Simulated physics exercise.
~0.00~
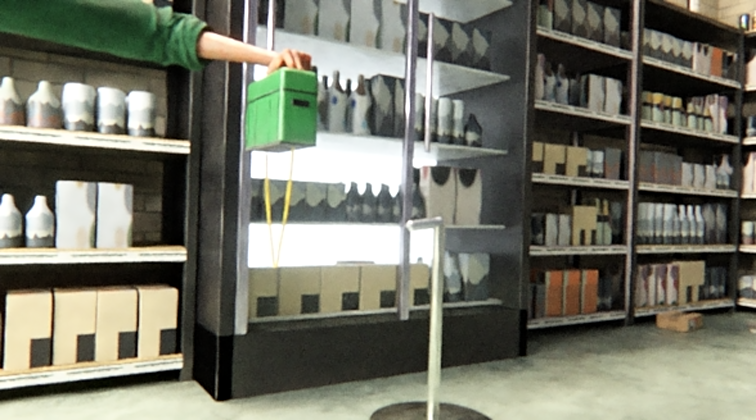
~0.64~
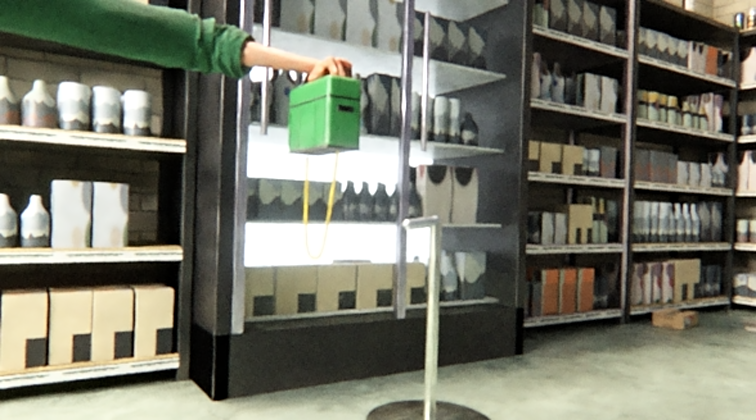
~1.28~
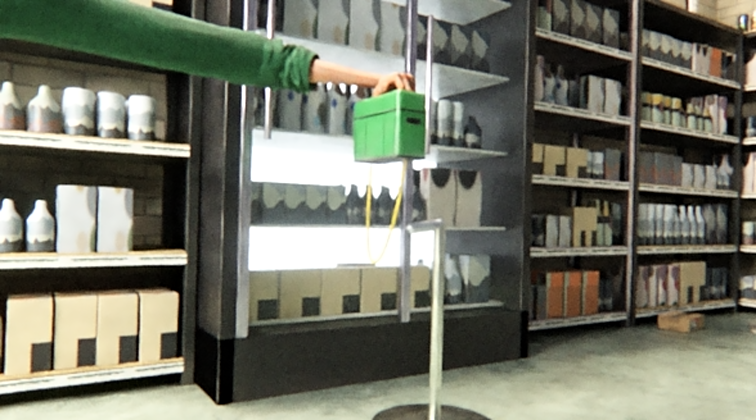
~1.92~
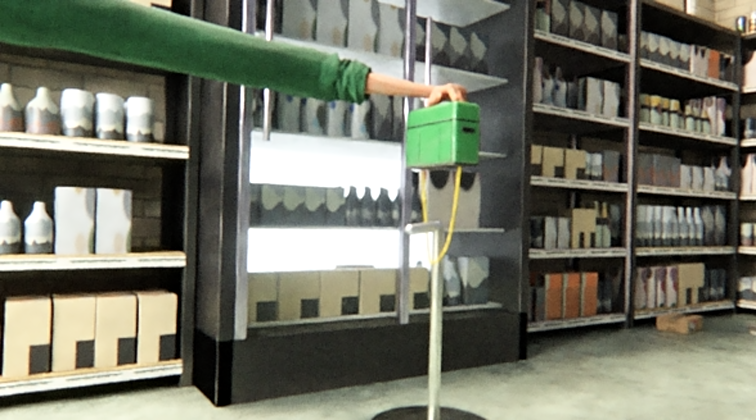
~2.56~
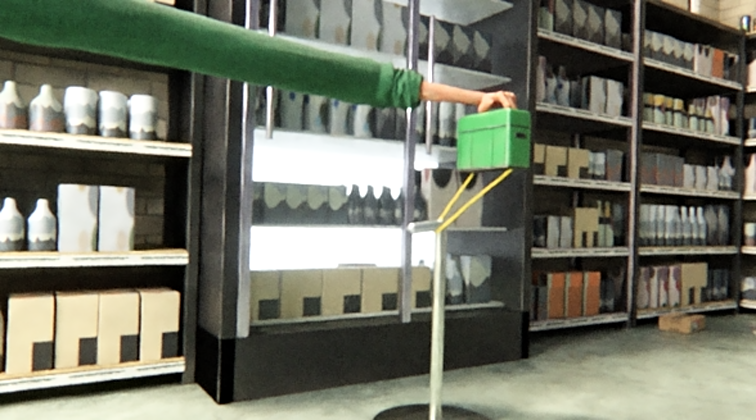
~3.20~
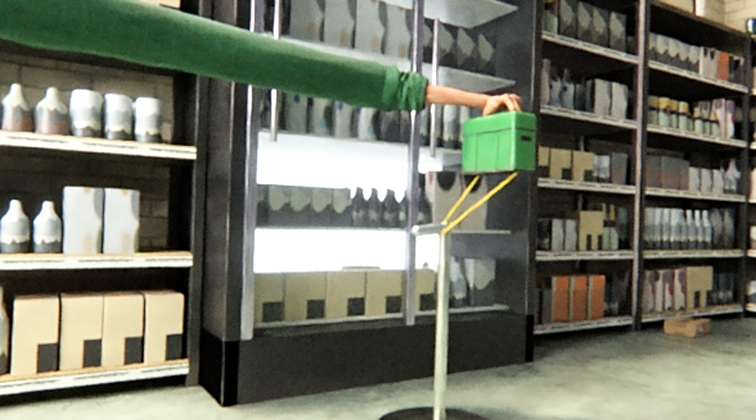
A green case is carried right by hand until its yellow loop snags on a post.
